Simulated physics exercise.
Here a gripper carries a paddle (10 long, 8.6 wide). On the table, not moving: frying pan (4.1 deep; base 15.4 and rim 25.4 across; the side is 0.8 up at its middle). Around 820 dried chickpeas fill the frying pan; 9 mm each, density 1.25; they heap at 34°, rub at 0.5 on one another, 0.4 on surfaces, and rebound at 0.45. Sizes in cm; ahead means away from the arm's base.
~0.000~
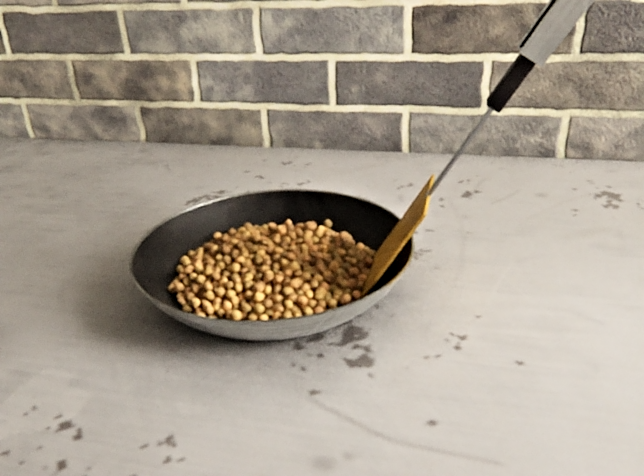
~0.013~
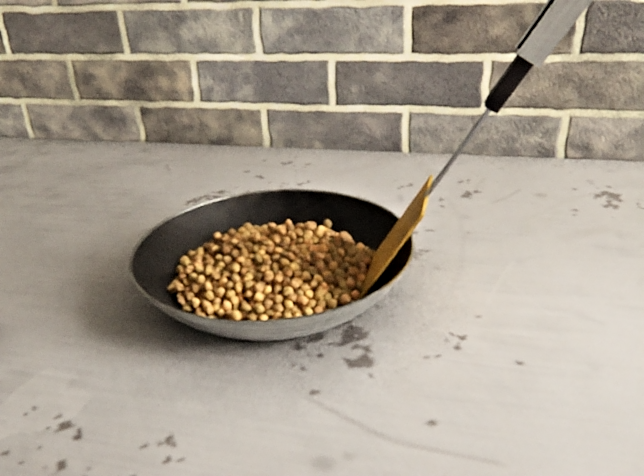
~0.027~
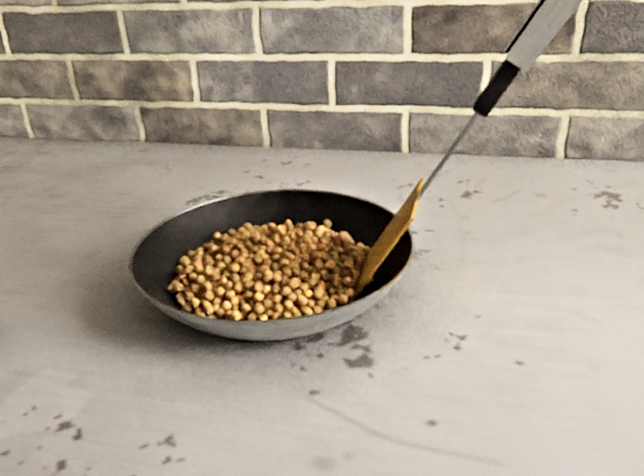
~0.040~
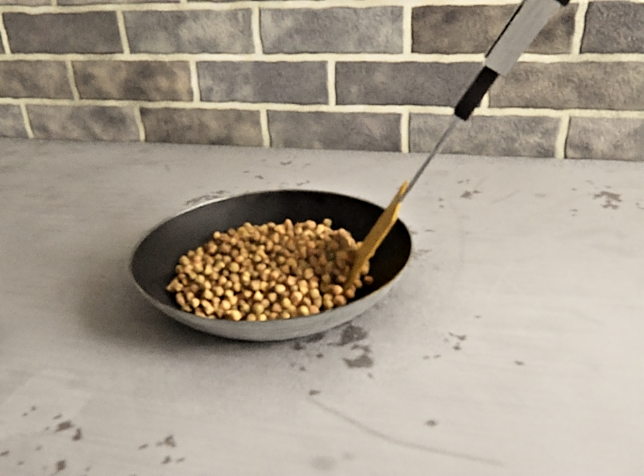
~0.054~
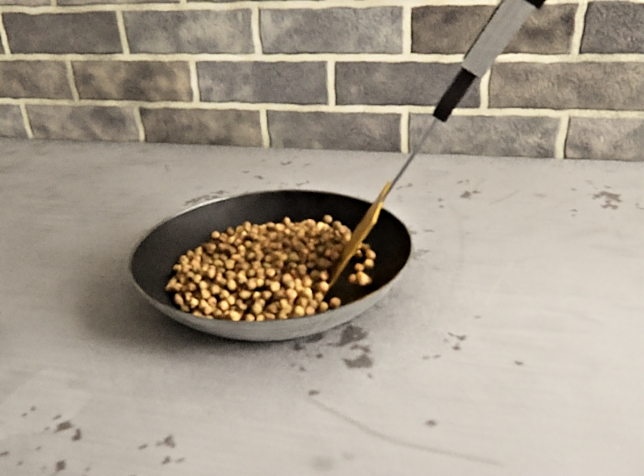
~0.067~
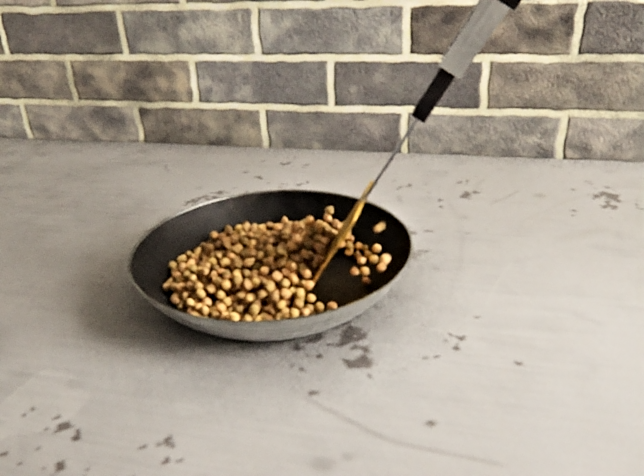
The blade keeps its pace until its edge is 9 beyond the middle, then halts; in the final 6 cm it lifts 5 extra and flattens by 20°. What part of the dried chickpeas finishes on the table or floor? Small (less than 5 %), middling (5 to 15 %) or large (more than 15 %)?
A large share, more than 15 %, ends on the table or floor.
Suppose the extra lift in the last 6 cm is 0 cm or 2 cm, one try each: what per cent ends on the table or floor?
About 25 and 30 per cent.
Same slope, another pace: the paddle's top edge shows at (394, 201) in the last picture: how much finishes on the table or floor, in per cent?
Some 10 per cent.
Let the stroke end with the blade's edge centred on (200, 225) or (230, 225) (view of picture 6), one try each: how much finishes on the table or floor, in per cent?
Some 20 and 10 per cent.
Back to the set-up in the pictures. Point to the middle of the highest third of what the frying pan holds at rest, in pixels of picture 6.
Around (199, 253).
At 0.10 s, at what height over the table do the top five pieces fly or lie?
Some 11 cm.
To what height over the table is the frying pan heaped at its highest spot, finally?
Some 4.5 cm.
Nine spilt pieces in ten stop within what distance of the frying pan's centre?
Roughly 80 cm.
After 0.10 s, sloping 59°, highest piece 16 above the table; 813 in the frying pan, 4 on the blade or in flight.
After 0.14 s, sloping 53°, highest piece 26 above the table; 811 in the frying pan, 6 on the blade or in flight.
After 0.36 s, sloping 39°, highest piece 60 above the table; 633 in the frying pan, 104 on the table or floor, 80 on the blade or in flight.
After 1.41 s, sloping 39°, highest piece 4 above the table; 633 in the frying pan, 184 on the table or floor.
In the end, 633 in the frying pan, 184 on the table or floor. That is 23 % on the table or floor.
